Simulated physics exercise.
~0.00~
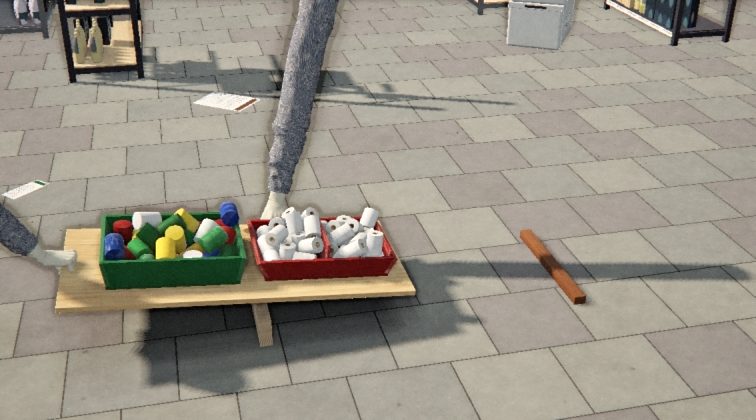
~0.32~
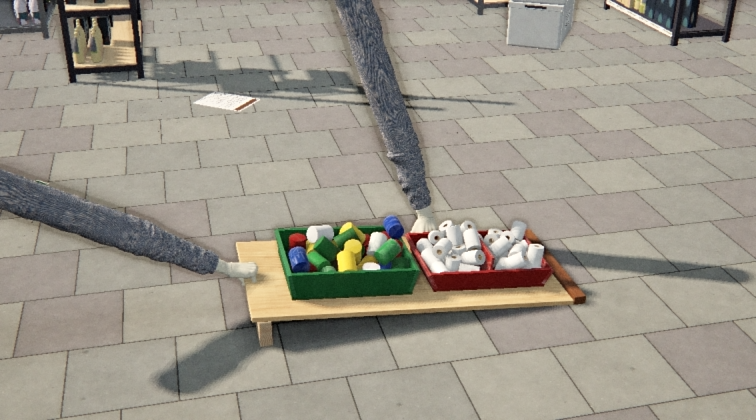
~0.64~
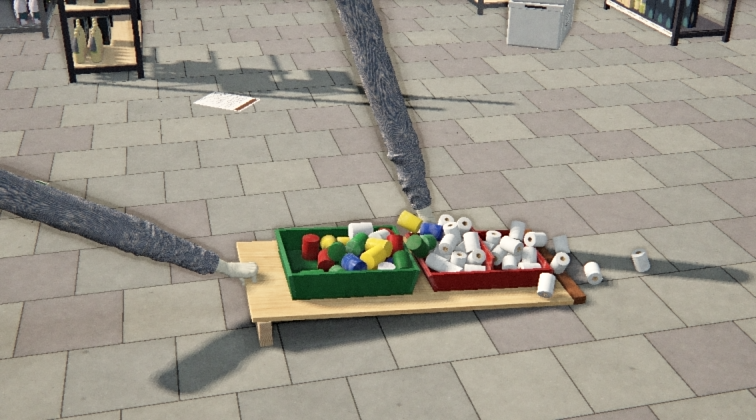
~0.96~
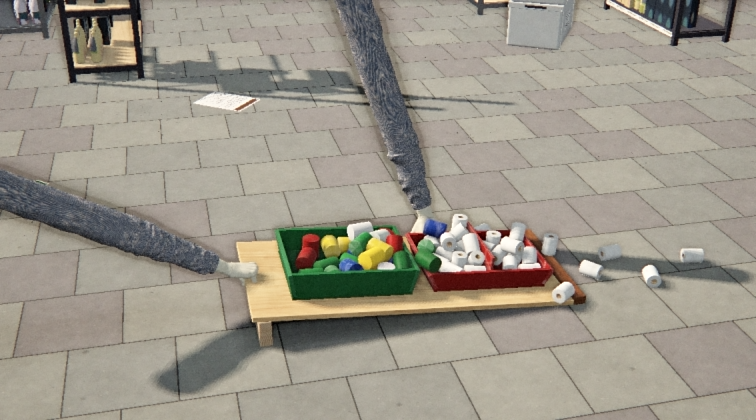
We see two grey arms move a board carrying a green tub of colourful pieces and a red tub of white rolls rightward against a wooden strip, where the contents lurch forward and several white rolls spill out, ending scattered on the paving to the right.
